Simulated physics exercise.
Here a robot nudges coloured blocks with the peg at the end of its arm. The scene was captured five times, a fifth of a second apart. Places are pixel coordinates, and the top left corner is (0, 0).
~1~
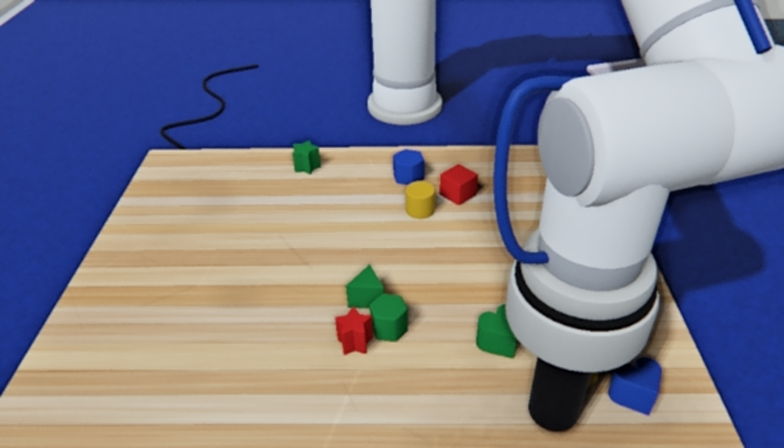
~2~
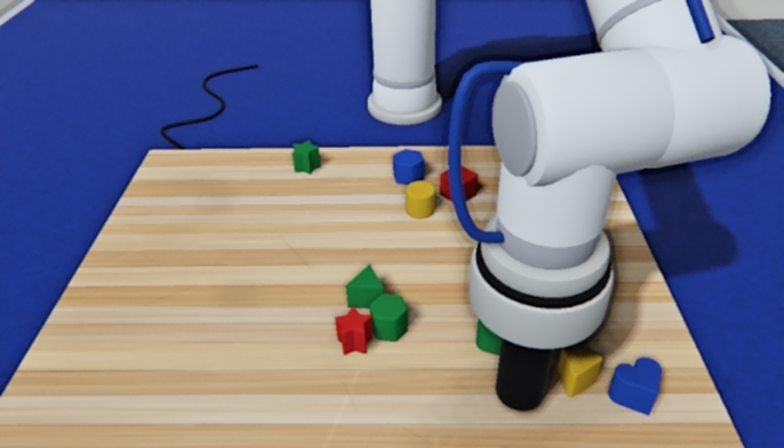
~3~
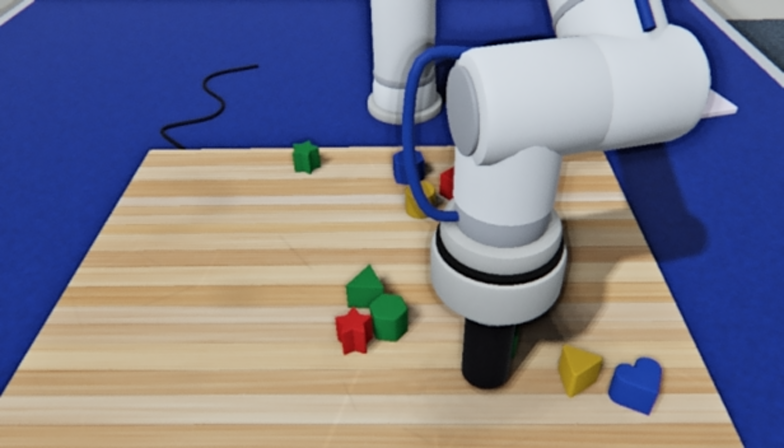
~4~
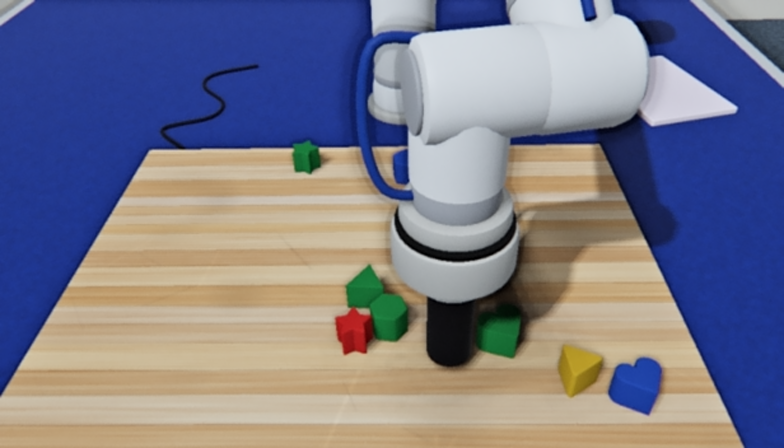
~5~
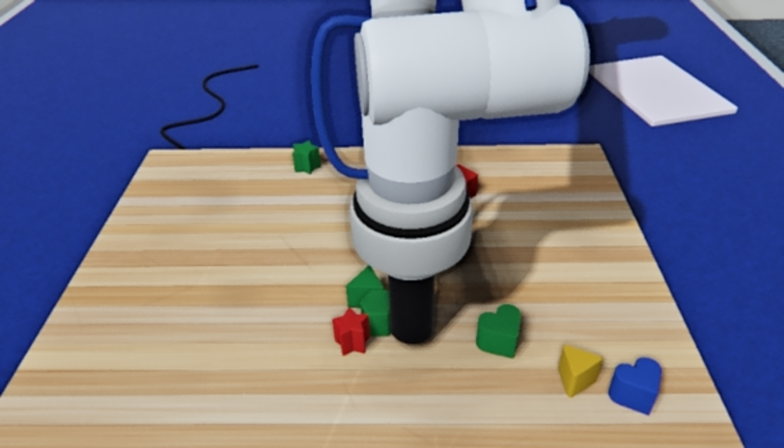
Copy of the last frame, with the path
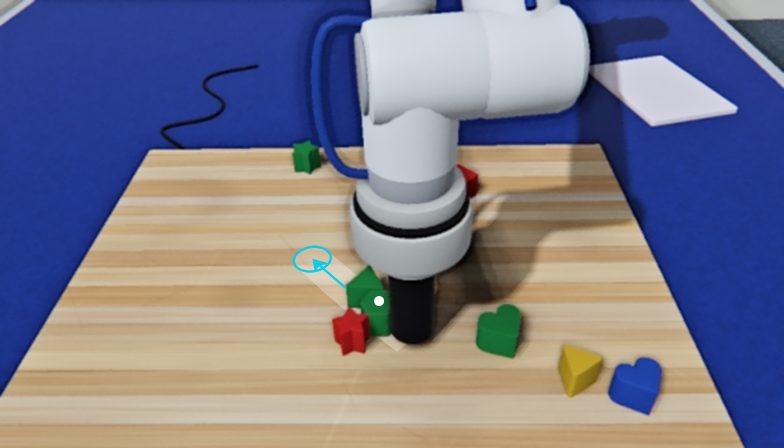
In the video, a white robot arm moves its black peg leftward and slightly away from the viewer across a wooden board, passing several coloured blocks, then nudges a green hexagonal block slightly left beside a red star block.
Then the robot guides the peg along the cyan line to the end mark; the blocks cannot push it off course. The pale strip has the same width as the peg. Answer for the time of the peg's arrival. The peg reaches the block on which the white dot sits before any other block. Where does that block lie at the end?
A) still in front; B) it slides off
B - it slides off.
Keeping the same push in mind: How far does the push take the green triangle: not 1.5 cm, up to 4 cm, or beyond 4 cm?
I reckon it covers more than 4 cm.
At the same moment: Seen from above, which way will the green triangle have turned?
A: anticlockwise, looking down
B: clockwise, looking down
Answer: B.
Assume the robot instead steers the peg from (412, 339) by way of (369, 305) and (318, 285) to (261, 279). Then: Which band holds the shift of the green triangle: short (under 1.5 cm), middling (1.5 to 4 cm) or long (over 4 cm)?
Beyond 4 cm.
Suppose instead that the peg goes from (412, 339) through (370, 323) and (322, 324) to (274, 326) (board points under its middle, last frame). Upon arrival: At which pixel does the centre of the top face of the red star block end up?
Pixel (320, 328).
Path on the board, from (412, 339) to (312, 259); the dot is on the green hexagonal block.
What follows on the original path. One third of the way, peg (373, 299); green triangle (357, 262), turned 15° clockwise; green hexagonal block (337, 279), turned 25° anticlockwise.
Two thirds of the way, peg (340, 273); green triangle (333, 236), turned 30° clockwise; green hexagonal block (301, 264), turned 70° anticlockwise.
At the end, peg (311, 248); red star block in place; green triangle (323, 215), turned 90° clockwise; green hexagonal block (286, 258), turned 135° anticlockwise.
